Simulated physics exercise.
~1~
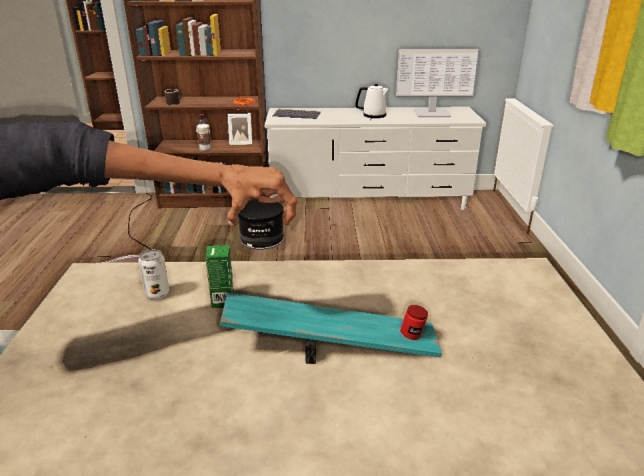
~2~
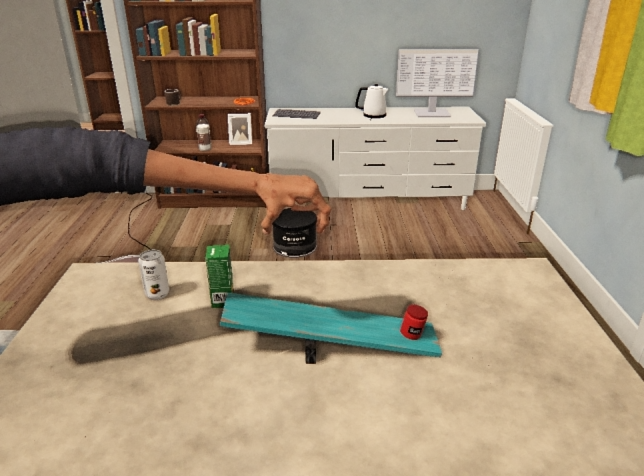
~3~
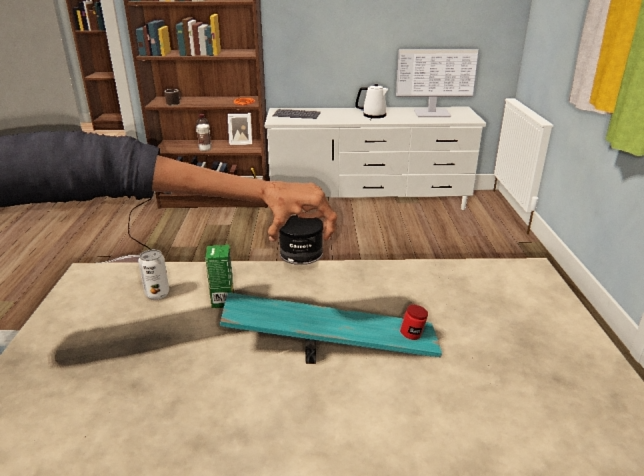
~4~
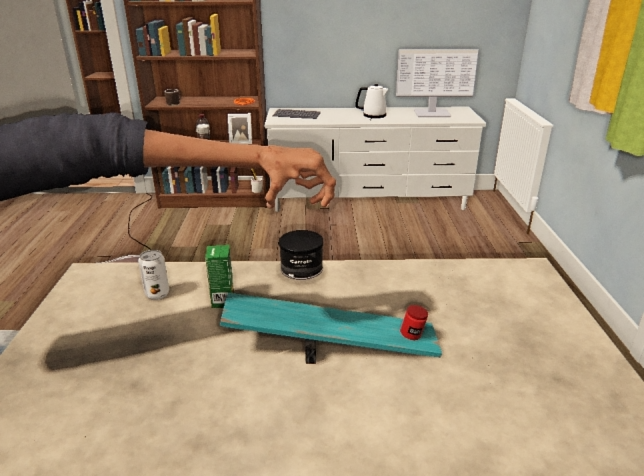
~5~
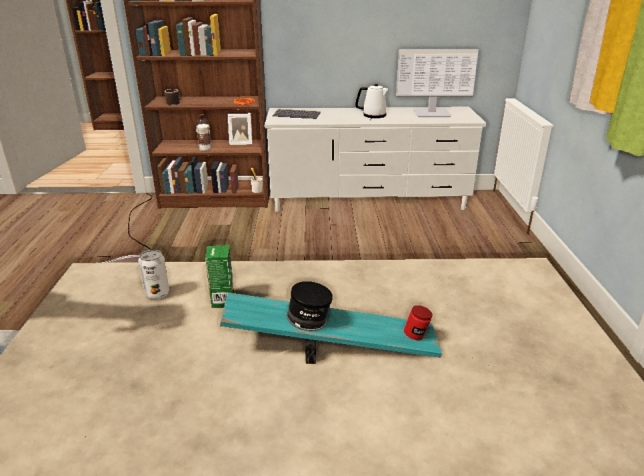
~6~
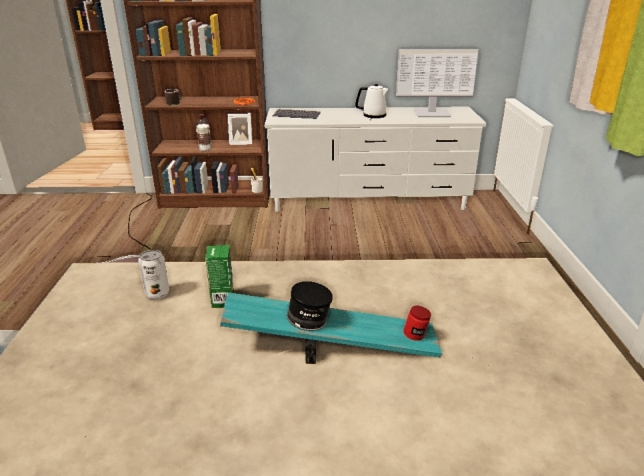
A hand carried a black tub rightward over a tilted turquoise plank holding a red shaker, then let go and drew back. The tub dropped onto the plank near its middle and stayed there, the right end still low.
